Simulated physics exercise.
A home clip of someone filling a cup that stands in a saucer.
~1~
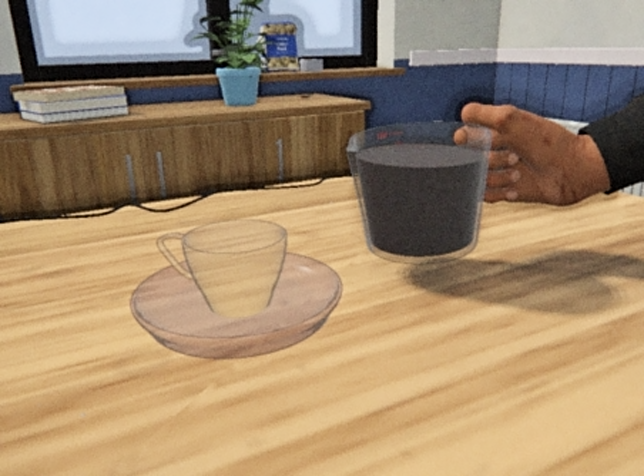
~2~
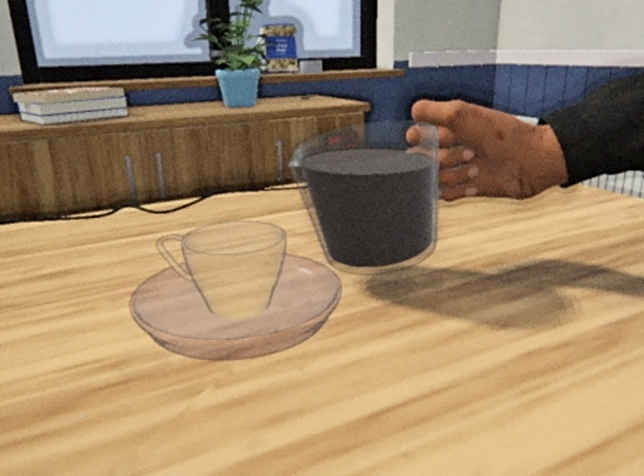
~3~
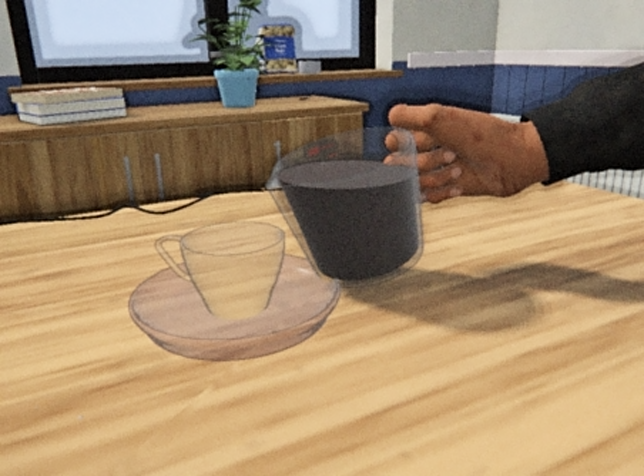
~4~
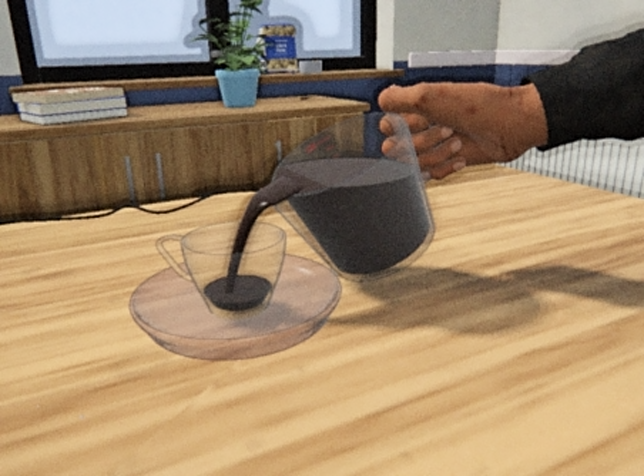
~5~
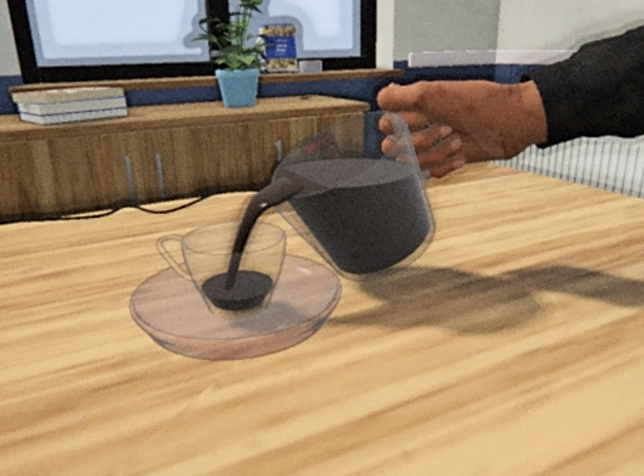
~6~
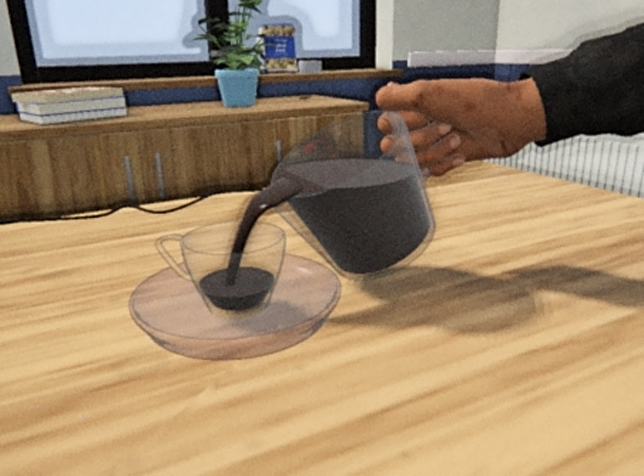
The clip shows a hand moving a clear jug of dark liquid leftward over a wooden table toward an empty transparent cup on a saucer, then tilting it and pouring a dark stream that begins filling the cup.
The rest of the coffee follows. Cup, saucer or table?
In the end it floods on to the top.
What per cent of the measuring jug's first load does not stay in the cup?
Some 70 per cent.
A moment on, the cup is full to the brim; the saucer is wet, with room to spare.
Further on, the cup is full to the brim; the saucer is full and running over.
When it is over, the cup is full to the brim; the saucer is full and running over.
